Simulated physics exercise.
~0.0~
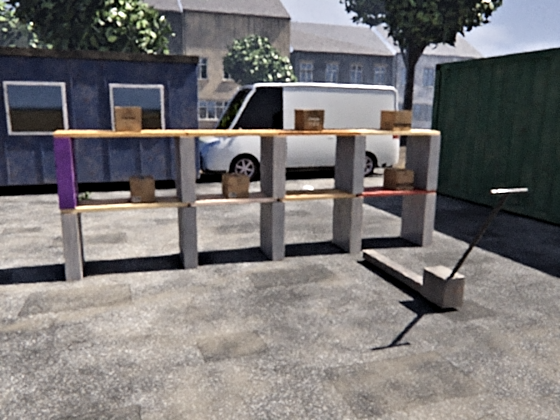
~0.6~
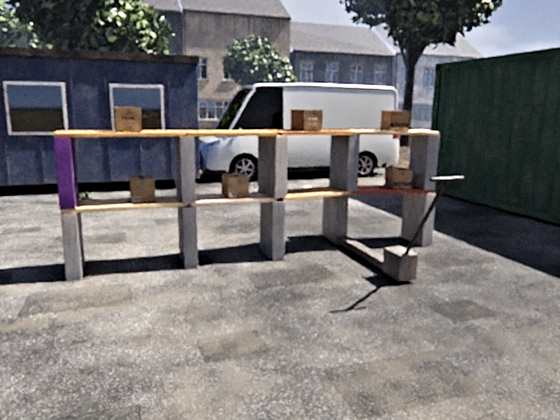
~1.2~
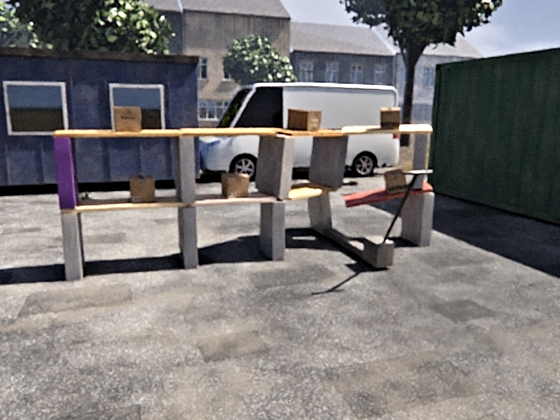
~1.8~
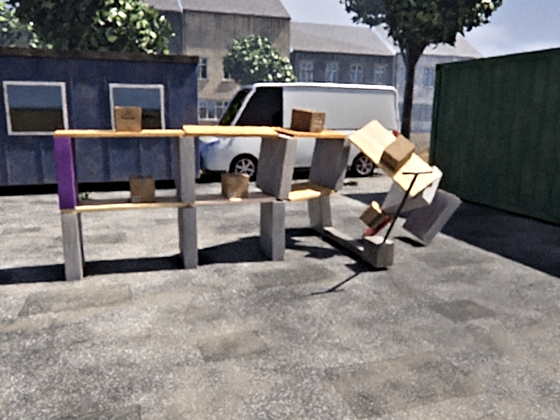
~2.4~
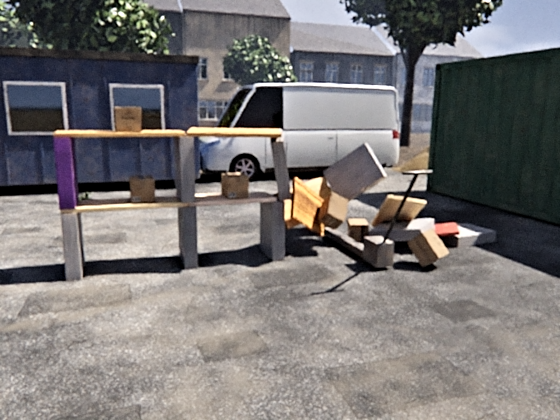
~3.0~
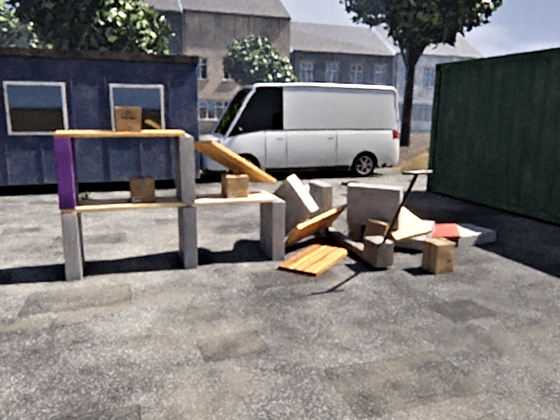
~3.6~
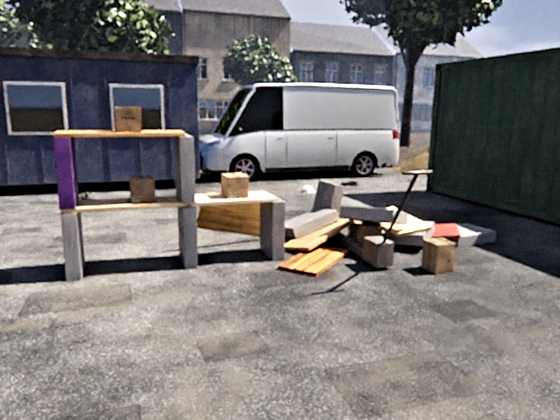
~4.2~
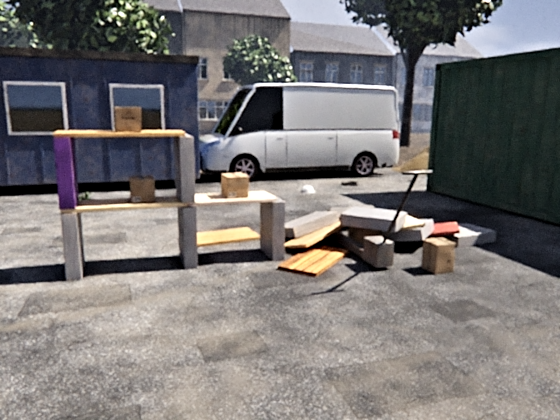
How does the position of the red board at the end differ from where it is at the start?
At the start the red board lies raised on the uprights at the right end of the lower tier. At the end it rests lower and further right, among the fallen pieces near the ground.
